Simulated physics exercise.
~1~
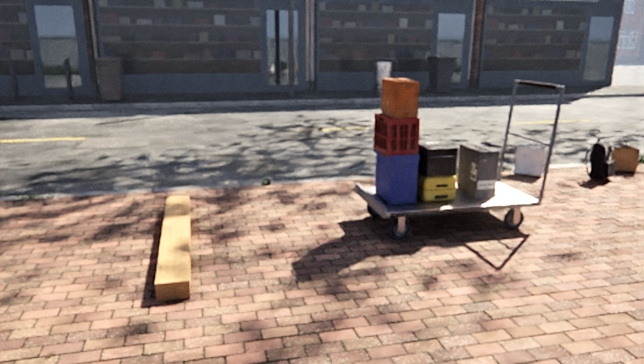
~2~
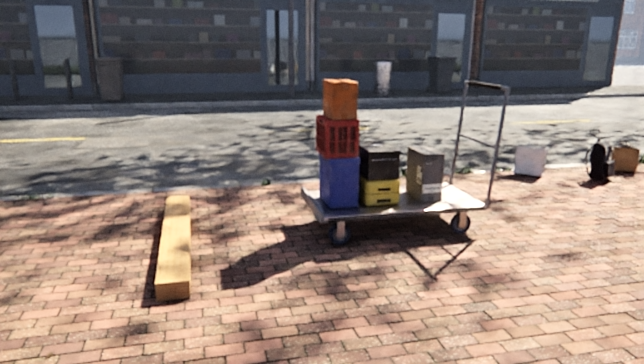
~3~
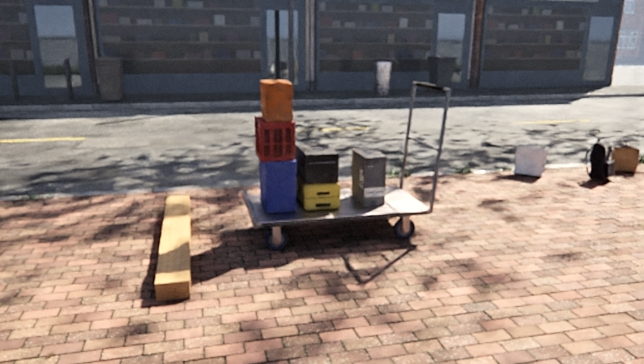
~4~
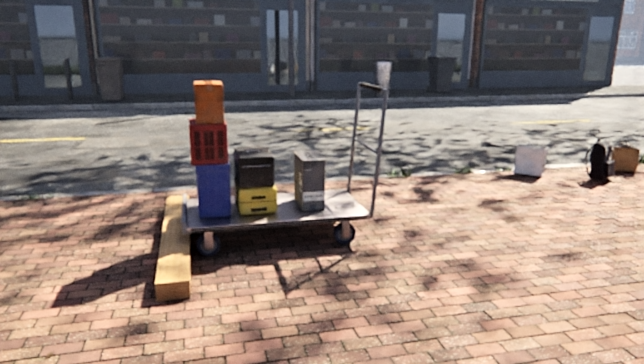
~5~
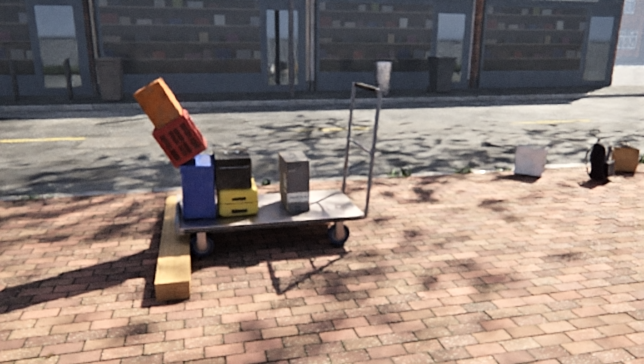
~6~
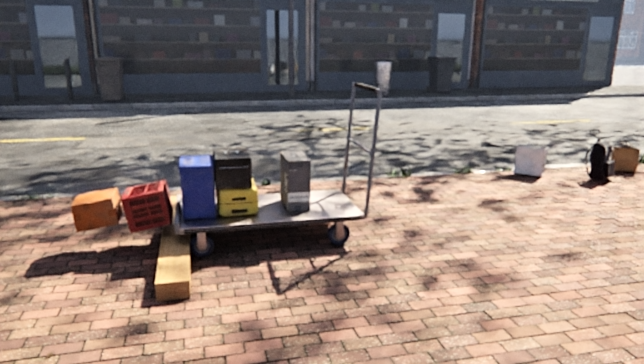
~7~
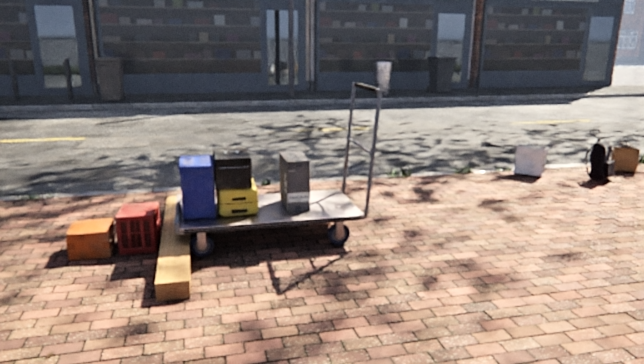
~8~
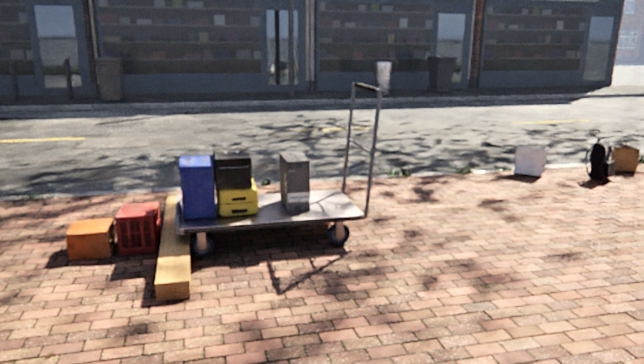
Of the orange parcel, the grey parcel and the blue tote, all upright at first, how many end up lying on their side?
One of them does. The orange parcel ends on its side on the bricks, while the grey parcel and blue tote stay upright on the trolley.
